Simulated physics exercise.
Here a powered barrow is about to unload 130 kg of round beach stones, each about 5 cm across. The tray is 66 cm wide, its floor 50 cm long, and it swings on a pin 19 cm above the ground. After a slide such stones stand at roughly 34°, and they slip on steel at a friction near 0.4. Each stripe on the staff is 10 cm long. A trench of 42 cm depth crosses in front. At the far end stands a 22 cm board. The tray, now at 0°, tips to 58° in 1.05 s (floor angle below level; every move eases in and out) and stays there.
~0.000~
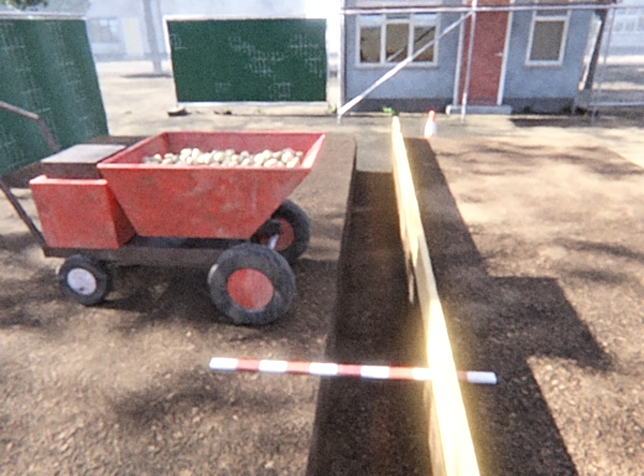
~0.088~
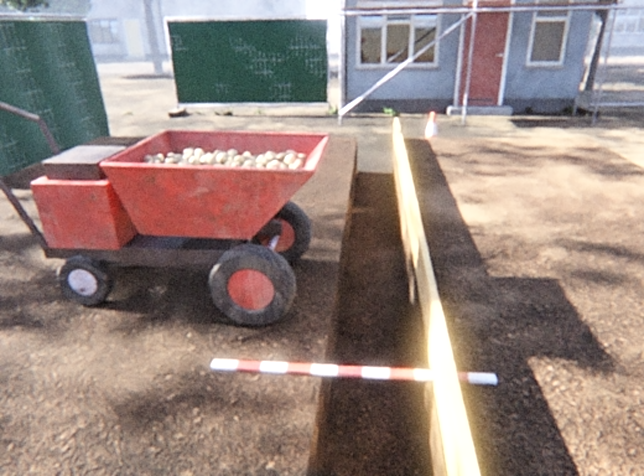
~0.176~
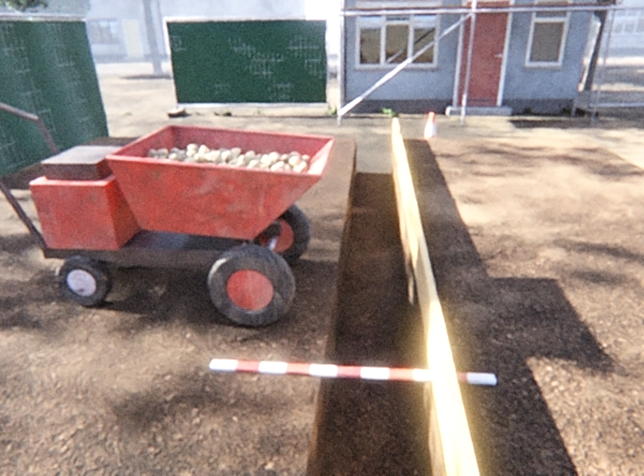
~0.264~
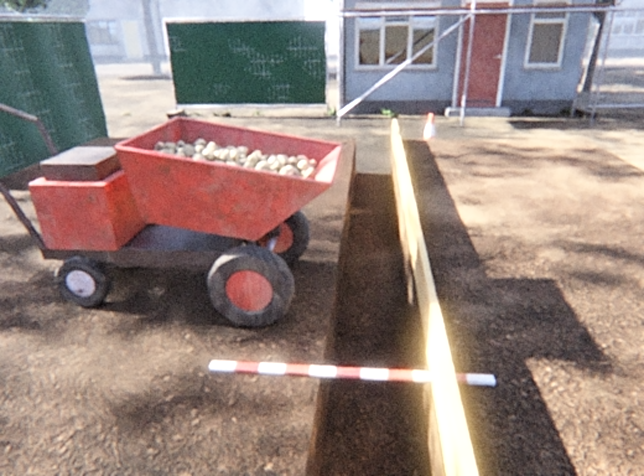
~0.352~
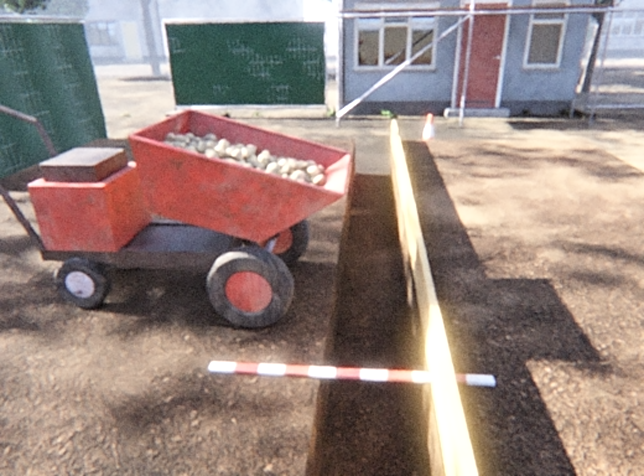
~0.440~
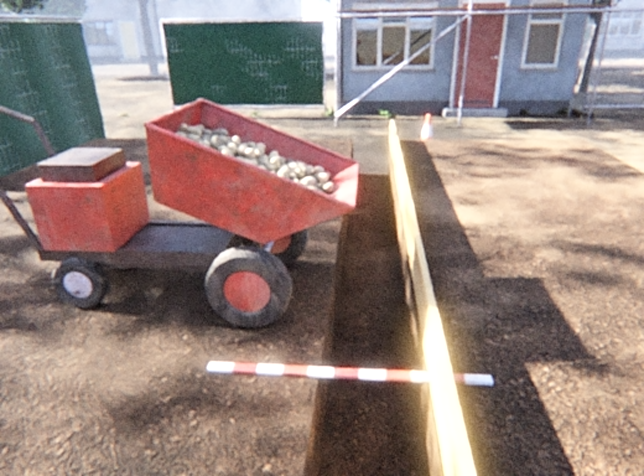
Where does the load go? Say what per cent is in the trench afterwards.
Some 73 per cent of it.
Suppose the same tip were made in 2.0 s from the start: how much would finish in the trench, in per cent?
In that case some 80 per cent.
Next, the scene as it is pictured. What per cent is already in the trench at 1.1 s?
About 10 per cent by then.
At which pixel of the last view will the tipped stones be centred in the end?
Around (393, 350).
After 0.8 s the floor is at 49°; 100 % in the tray; the foremost stones are at (365, 228).
After 1.1 s the floor is at 58°; 88 % in the tray, 10 % in the trench, 2 % past the trench; the foremost stones are at (435, 257).
After 1.5 s the floor is at 58°; 54 % in the tray, 31 % in the trench, 15 % past the trench; the foremost stones are at (523, 297).
After 3.5 s the floor is at 58°; 11 % in the tray, 73 % in the trench, 16 % past the trench; the foremost stones are past the picture's edge.
